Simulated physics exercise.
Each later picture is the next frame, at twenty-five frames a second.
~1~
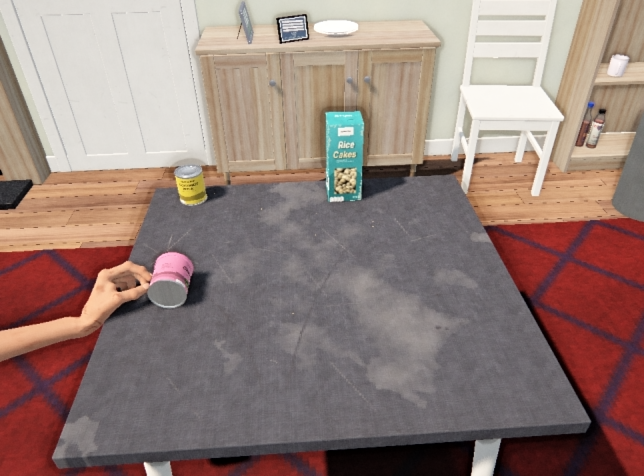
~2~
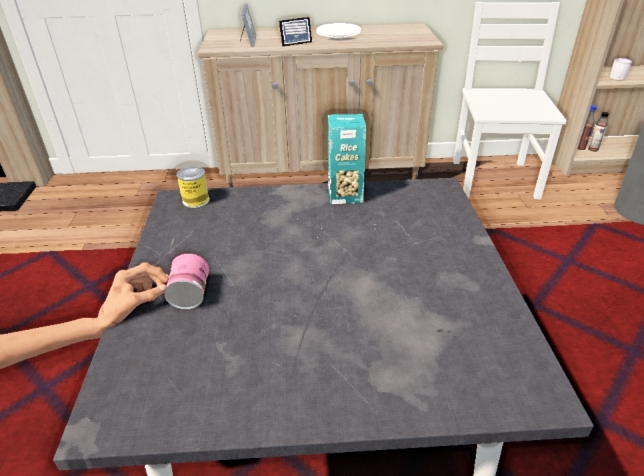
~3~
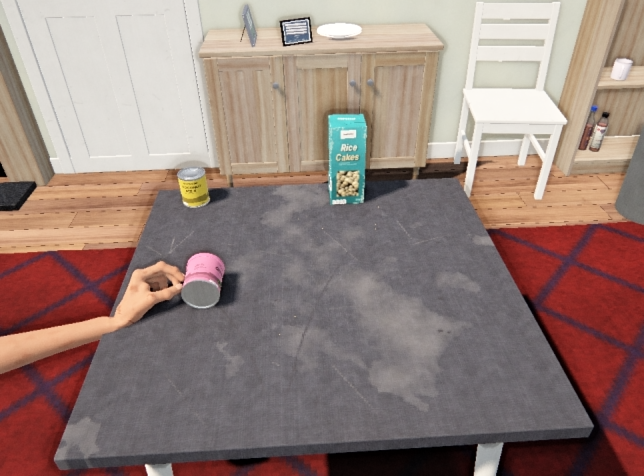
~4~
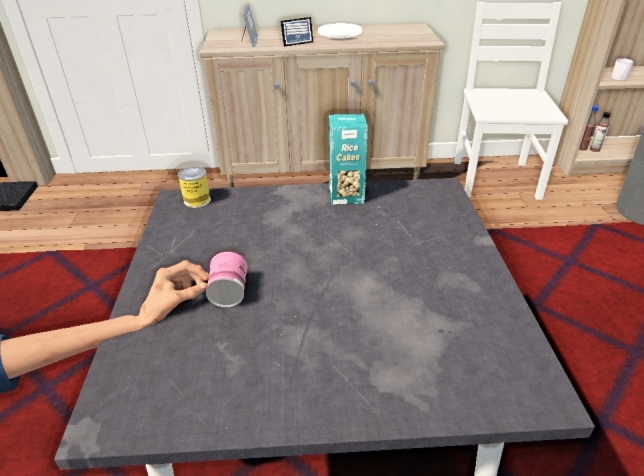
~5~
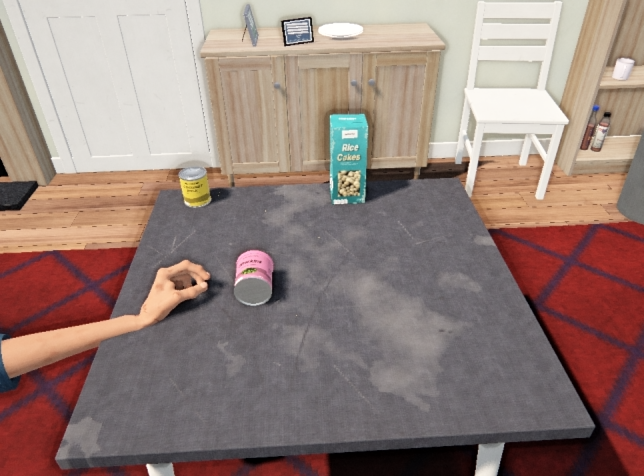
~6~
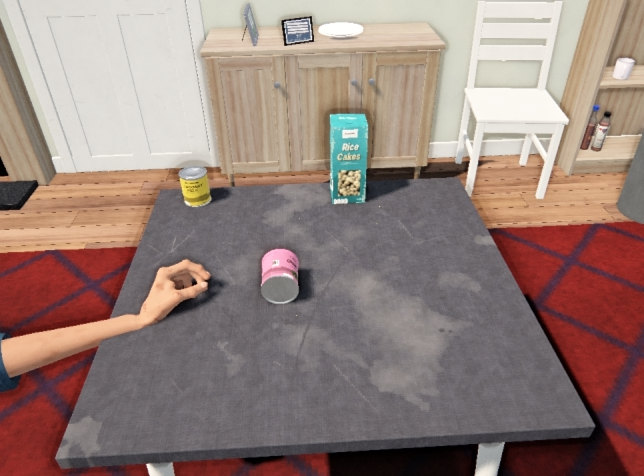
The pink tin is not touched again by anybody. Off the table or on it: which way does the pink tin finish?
Off the table.
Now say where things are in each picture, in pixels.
In the first frame, under the hand; pink tin (171, 280).
In the second frame, under the hand; pink tin (187, 281).
In the third frame, under the hand; pink tin (203, 281).
In the fourth frame, pink tin (227, 280).
In the fifth frame, pink tin (254, 278) displaced about its own width.
In the sixth frame, pink tin (280, 277) displaced about its own width.
Then, 0.30 s past the last view, pink tin displaced well along near (459, 268).
Then, 0.70 s past the last view, pink tin now off the table.
Finally, off the table, pink tin.
